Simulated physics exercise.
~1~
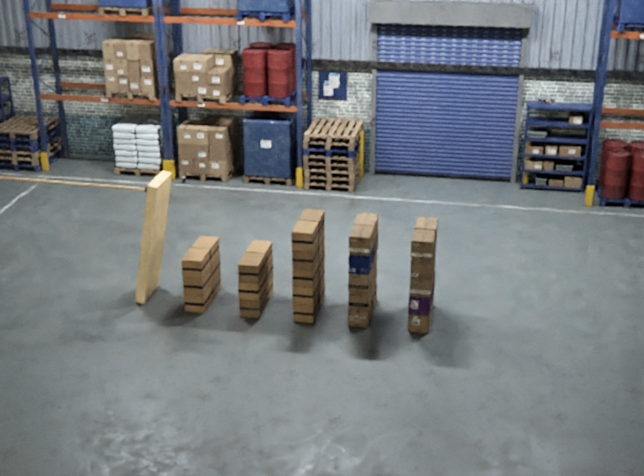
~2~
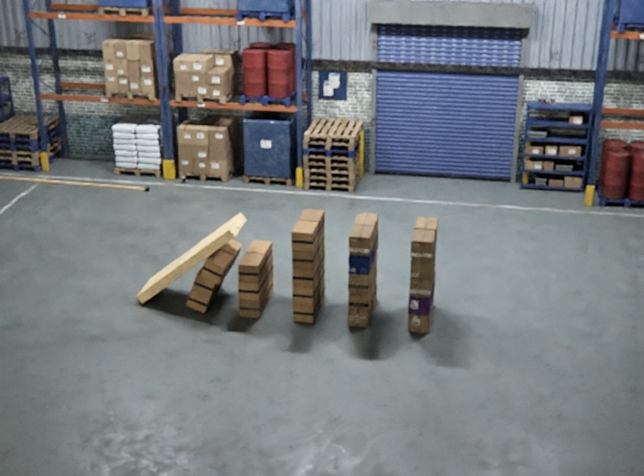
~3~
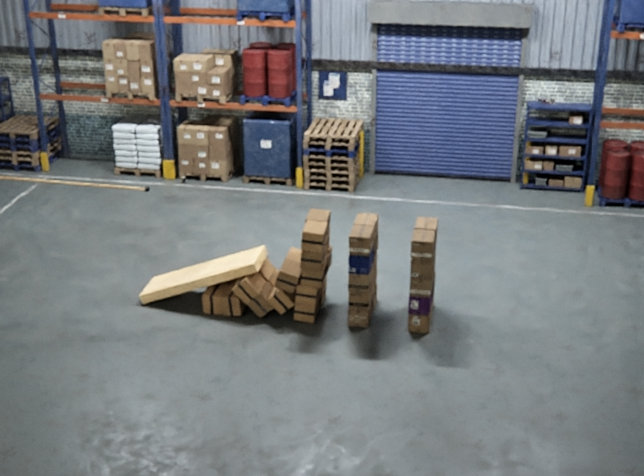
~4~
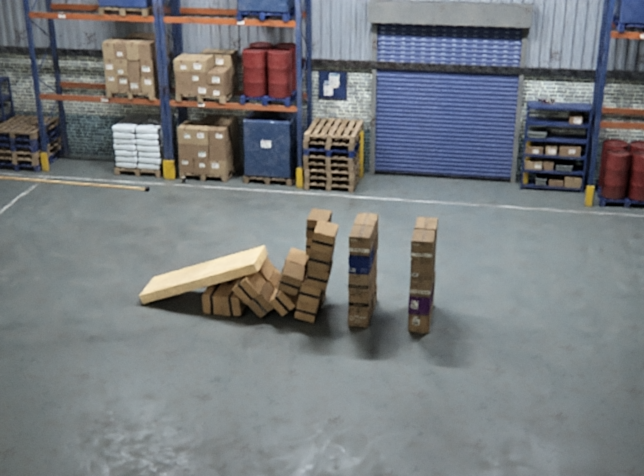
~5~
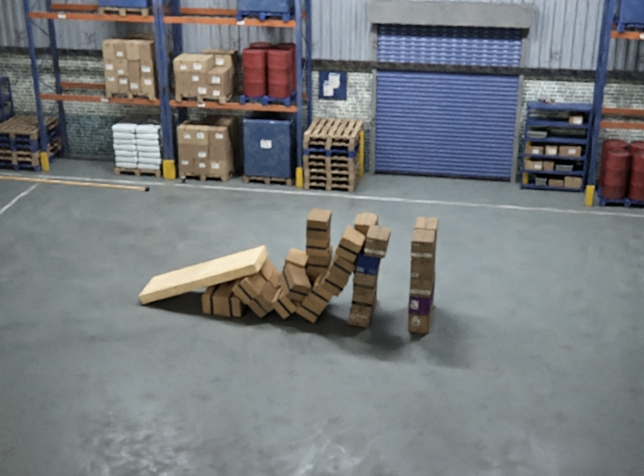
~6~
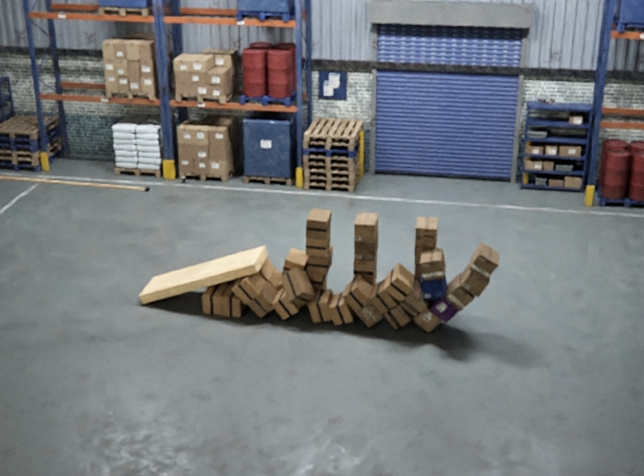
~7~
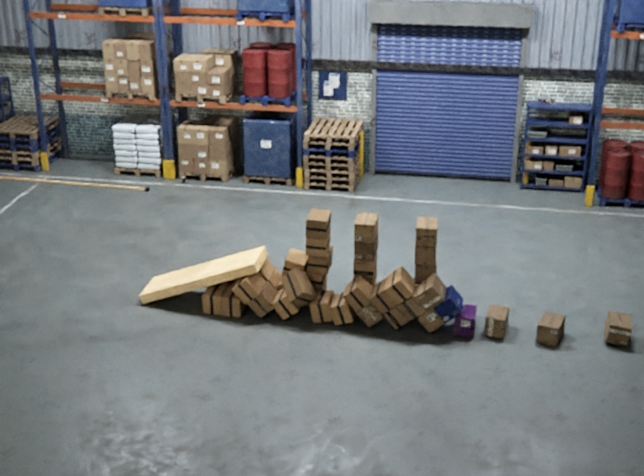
A pale board tips right and topples stacked cartons in turn, leaving some upright behind.
